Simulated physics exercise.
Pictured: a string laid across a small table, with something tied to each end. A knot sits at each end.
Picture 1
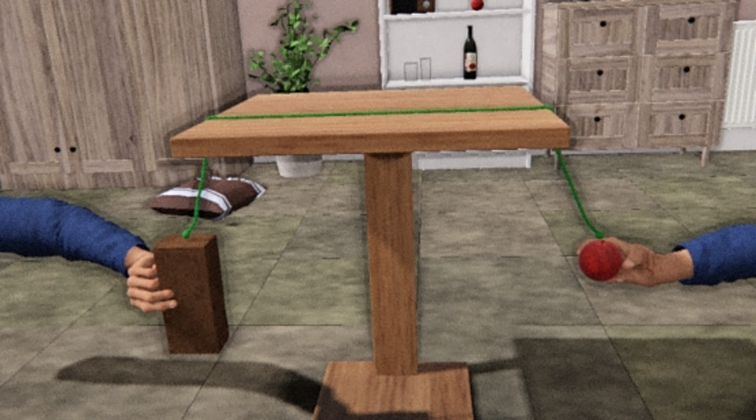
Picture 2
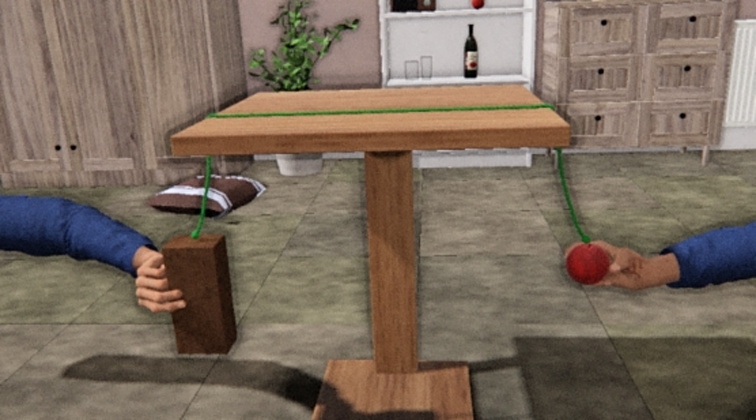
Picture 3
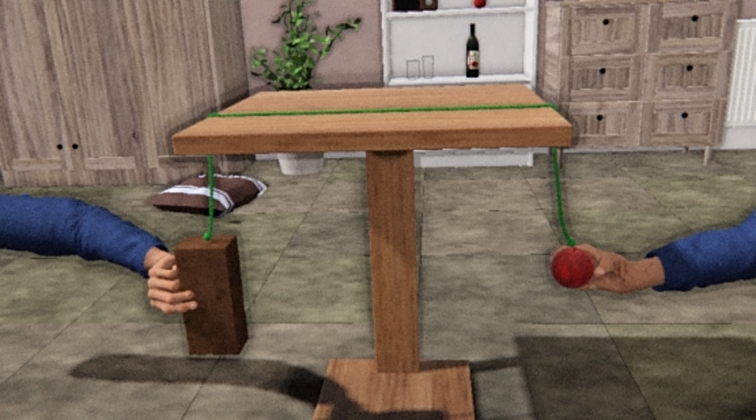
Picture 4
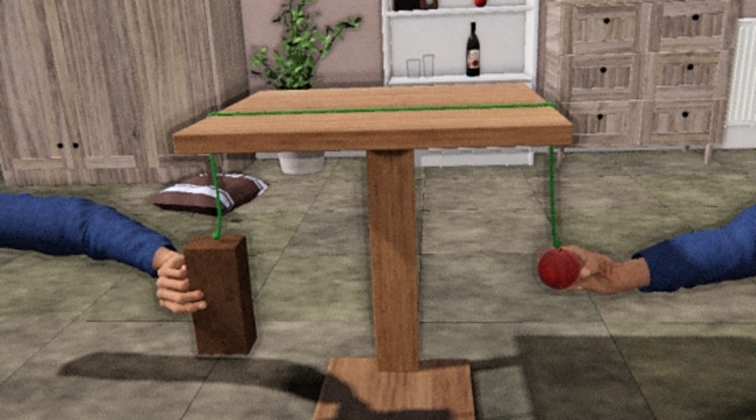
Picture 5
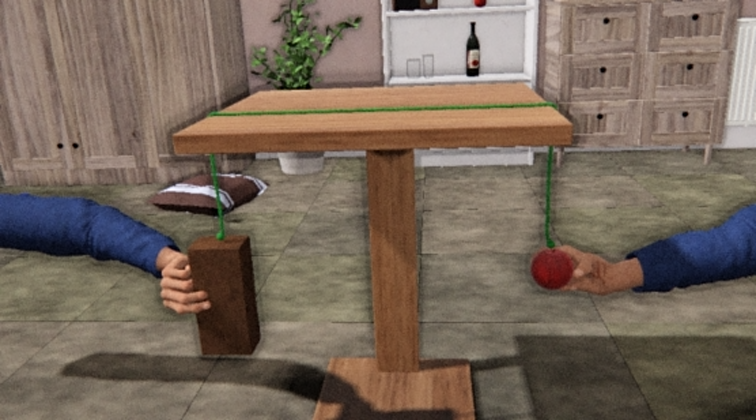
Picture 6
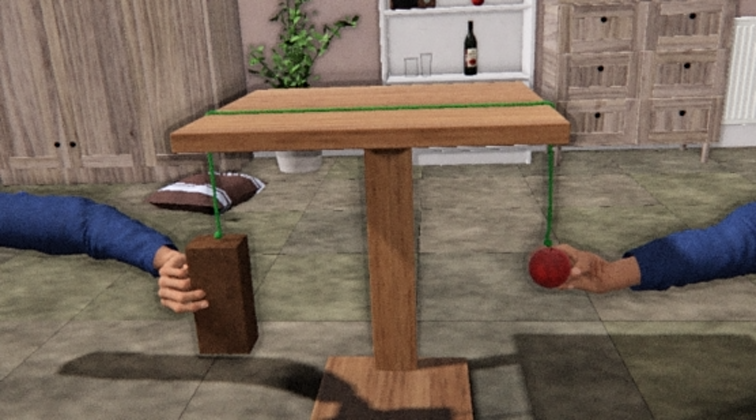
Two hands moving a brown block and a red ball slightly inward, tied to a green string draped across a wooden table.
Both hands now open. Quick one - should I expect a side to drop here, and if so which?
The left one drops.
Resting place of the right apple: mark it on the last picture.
Middle: (166, 293).
Then, 0.44 s past the final frame, left brick lower near (239, 384); right apple pulled up onto the top near (595, 50).
Then, 0.98 s past the final frame, left brick down on the floor near (252, 404); right apple pulled up onto the top near (357, 86).
Then, 1.54 s past the final frame, left brick down on the floor near (255, 406); right apple pulled up onto the top near (209, 91).
When it is over, left brick down on the floor near (255, 406); right apple lower near (166, 293). The string drops leftwards.
